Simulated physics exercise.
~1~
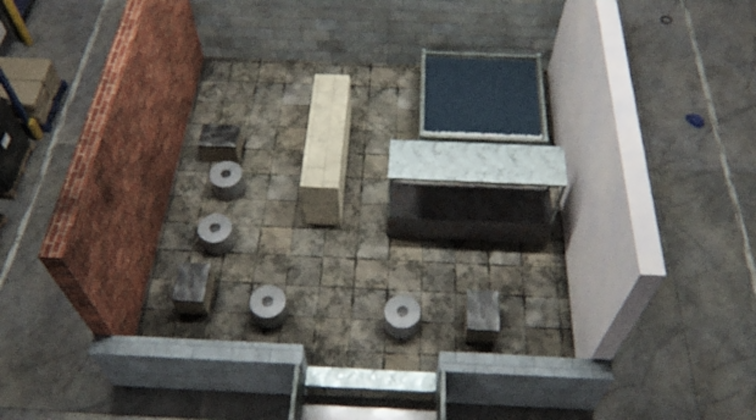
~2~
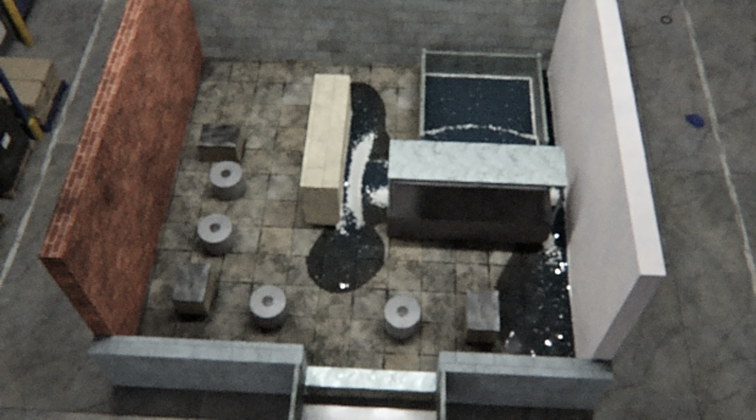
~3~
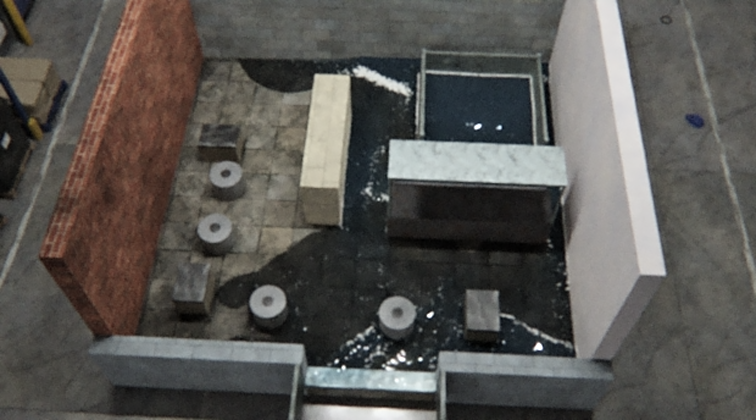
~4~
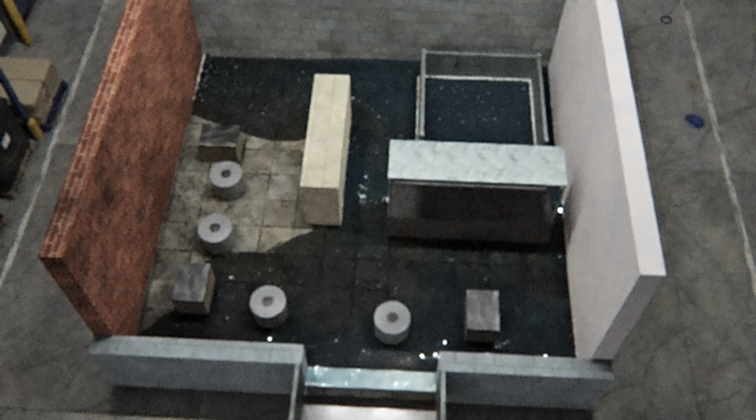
The clip opens on a walled, tiled enclosure with a tank of dark water at the back right, a long pale block, a counter, and scattered grey tubs and chests. Water bursts from the tank, running between the block and the counter and down beside the white wall on the right. It spreads across the front and along the back, glinting as it goes. One tub near the front drifts slightly left, while the others hold their places. By the end, dark water covers most of the floor, leaving a dry patch at the left, with everything upright.
